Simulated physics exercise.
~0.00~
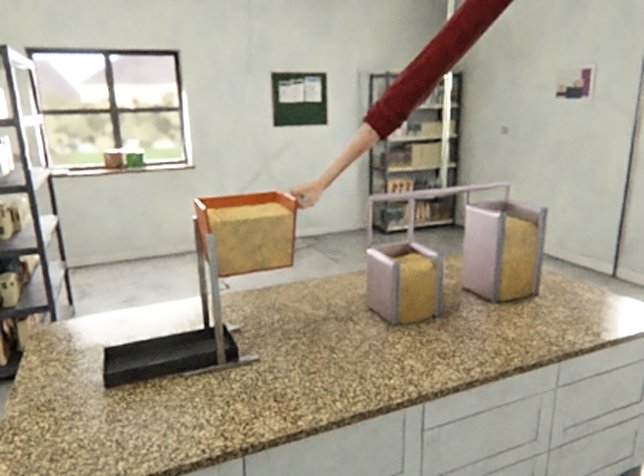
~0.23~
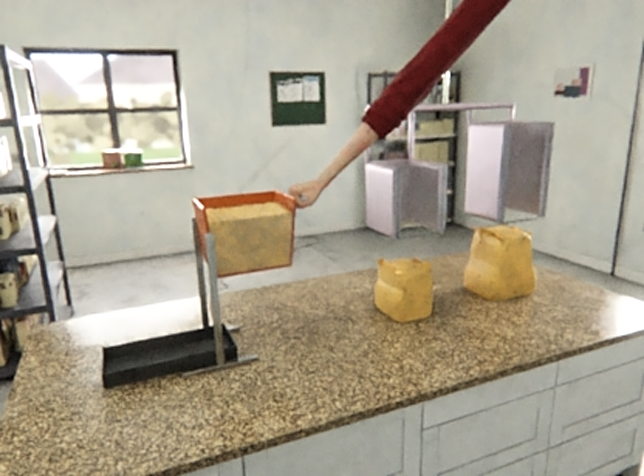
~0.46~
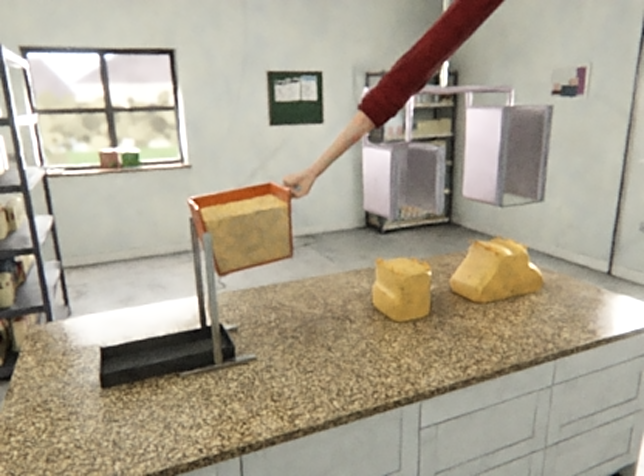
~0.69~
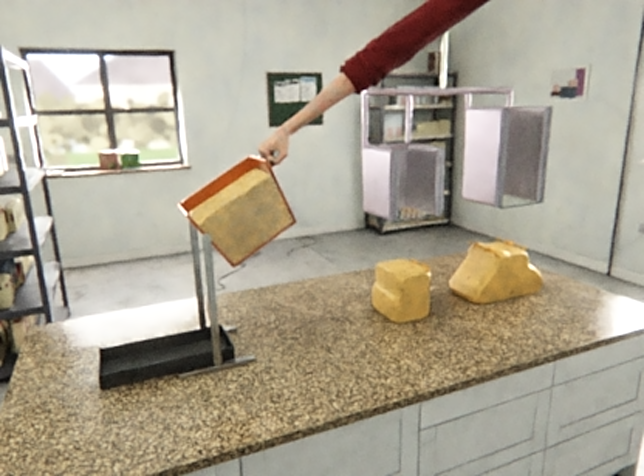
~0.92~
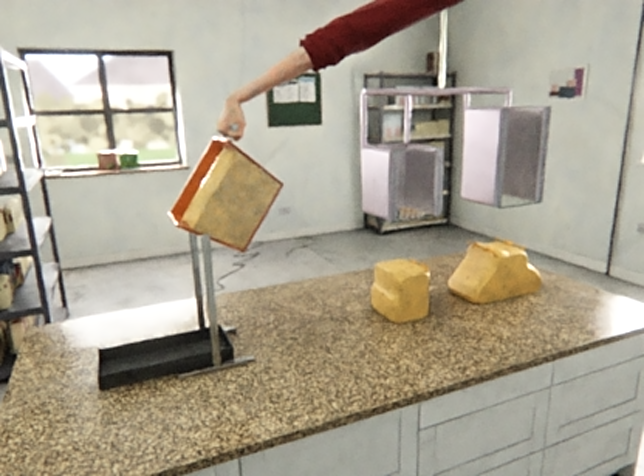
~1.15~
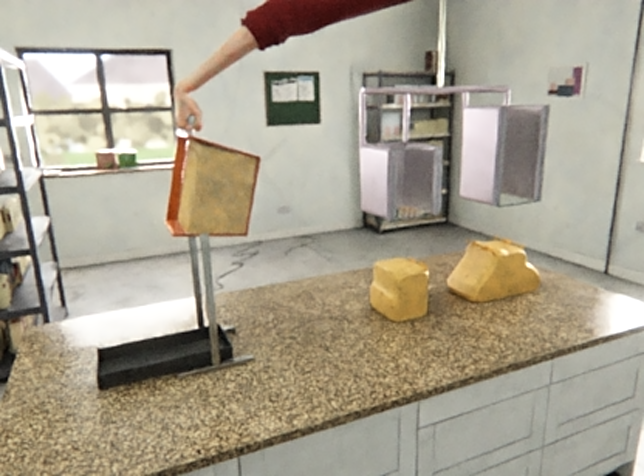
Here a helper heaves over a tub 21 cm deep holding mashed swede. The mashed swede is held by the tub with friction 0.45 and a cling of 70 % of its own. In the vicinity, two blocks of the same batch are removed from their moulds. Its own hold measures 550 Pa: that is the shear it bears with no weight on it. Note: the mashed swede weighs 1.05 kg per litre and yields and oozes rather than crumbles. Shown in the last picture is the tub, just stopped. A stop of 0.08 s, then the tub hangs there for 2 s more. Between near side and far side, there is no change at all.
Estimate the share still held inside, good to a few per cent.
I would say about 100 percent.
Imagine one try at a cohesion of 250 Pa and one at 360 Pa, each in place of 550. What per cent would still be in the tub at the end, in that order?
Respectively 55 % and 65 %.
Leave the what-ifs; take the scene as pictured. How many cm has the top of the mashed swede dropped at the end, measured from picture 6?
Roughly 2 cm.
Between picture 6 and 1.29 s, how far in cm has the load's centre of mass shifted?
Something like 1 cm, I'd say.
By 1.29 s, the tub is at 76 degrees and holds 100 %.
By 1.46 s, the tub is at 76 degrees and holds 100 %.
By 1.63 s, the tub is at 76 degrees and holds 100 %.
By 1.80 s, the tub is at 76 degrees and holds 100 %.
By 3.15 s, at the end, the tub is at 76 degrees and holds 100 %.
